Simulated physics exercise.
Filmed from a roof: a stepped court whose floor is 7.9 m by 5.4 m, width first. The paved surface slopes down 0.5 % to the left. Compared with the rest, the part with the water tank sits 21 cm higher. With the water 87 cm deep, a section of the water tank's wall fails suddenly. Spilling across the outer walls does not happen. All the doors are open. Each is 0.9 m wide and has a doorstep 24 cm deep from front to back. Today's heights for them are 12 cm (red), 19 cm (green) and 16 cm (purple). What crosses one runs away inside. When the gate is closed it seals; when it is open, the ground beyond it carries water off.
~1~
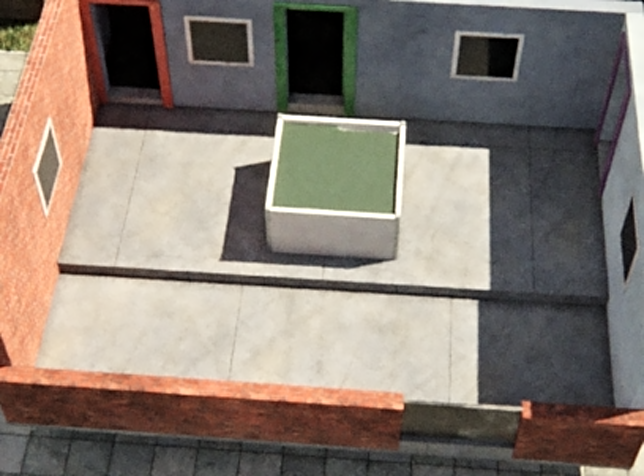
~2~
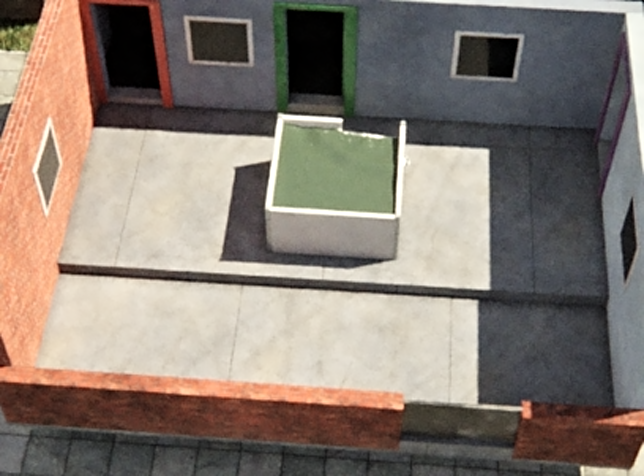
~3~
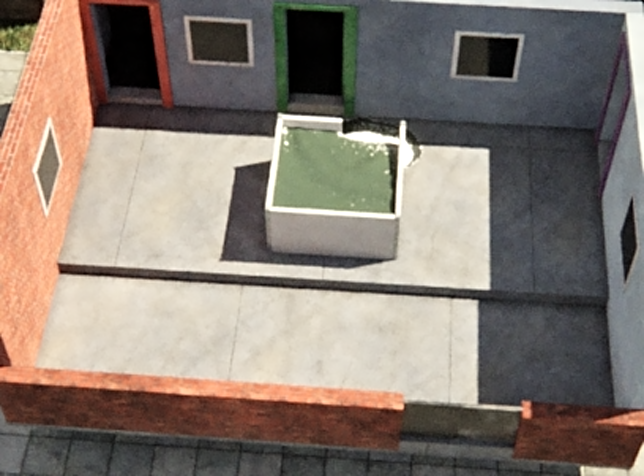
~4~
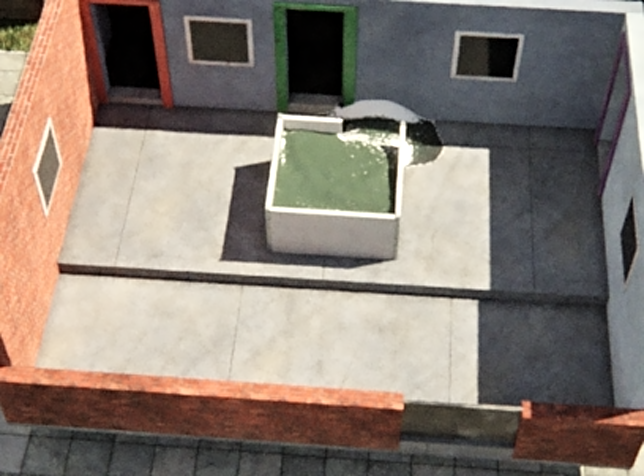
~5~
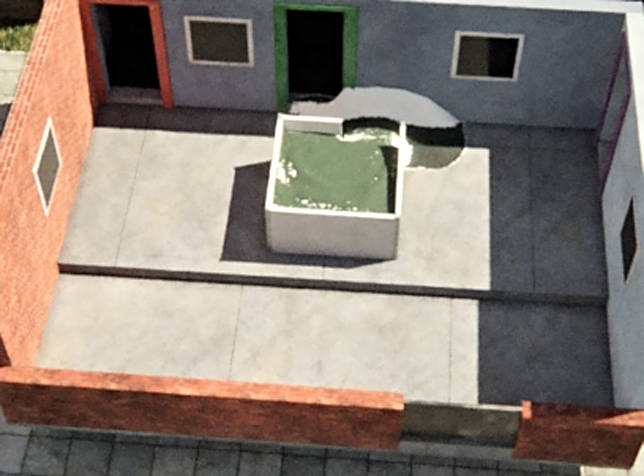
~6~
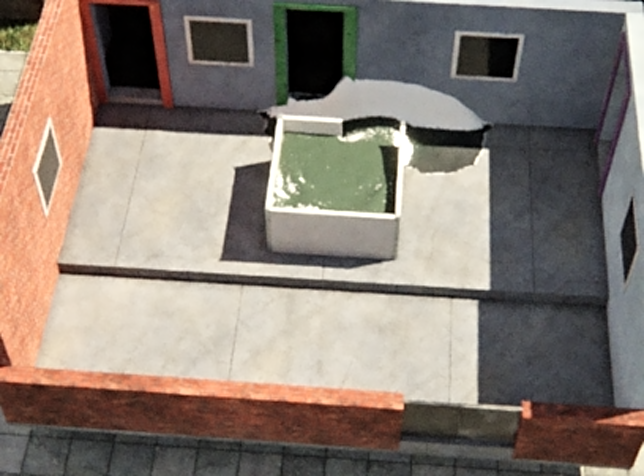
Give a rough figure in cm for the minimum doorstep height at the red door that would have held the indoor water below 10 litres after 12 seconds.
12.5 cm.
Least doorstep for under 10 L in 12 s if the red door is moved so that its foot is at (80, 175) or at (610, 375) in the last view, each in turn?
You'd want about 17 cm there first, then about 7.0 cm.
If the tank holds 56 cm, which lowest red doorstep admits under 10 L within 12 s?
It would take a step of about 7.5 cm.
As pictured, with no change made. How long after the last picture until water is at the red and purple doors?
Arrival times - red: 0.7 seconds; purple: 0.6 seconds.
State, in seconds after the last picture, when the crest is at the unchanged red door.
The level tops out near 4.5 seconds.
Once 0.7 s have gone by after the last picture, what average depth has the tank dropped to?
I'd put it at some 55 centimetres on average.
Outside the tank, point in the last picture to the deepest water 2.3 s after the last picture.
Around (380, 125).
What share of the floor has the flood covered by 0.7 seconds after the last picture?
20 %.
Then, 0.7 s after the last picture water covers 20 % of the floor, deepest (60 cm) near (380, 125); 2 cm at the red door, 0 litres in over its 12 cm doorstep.
Then, 2.3 s after the last picture water covers 45 % of the floor, deepest (36 cm) near (380, 125); 9 cm at the red door, 1 litre in over its 12 cm doorstep.
Then, 11.3 s after the last picture water covers 95 % of the floor, deepest (19 cm) near (27, 399); 5 cm at the red door, 11 litres in over its 12 cm doorstep.
At the red door as built, the water peaked near 13 cm, 4.7 s after the last picture.
Run again over the same 12 s with other heights there, 19 litres in over 10.5 cm, 4 litres over 14.5 cm. The limit of 10 litres is kept from about 12.5 cm up.
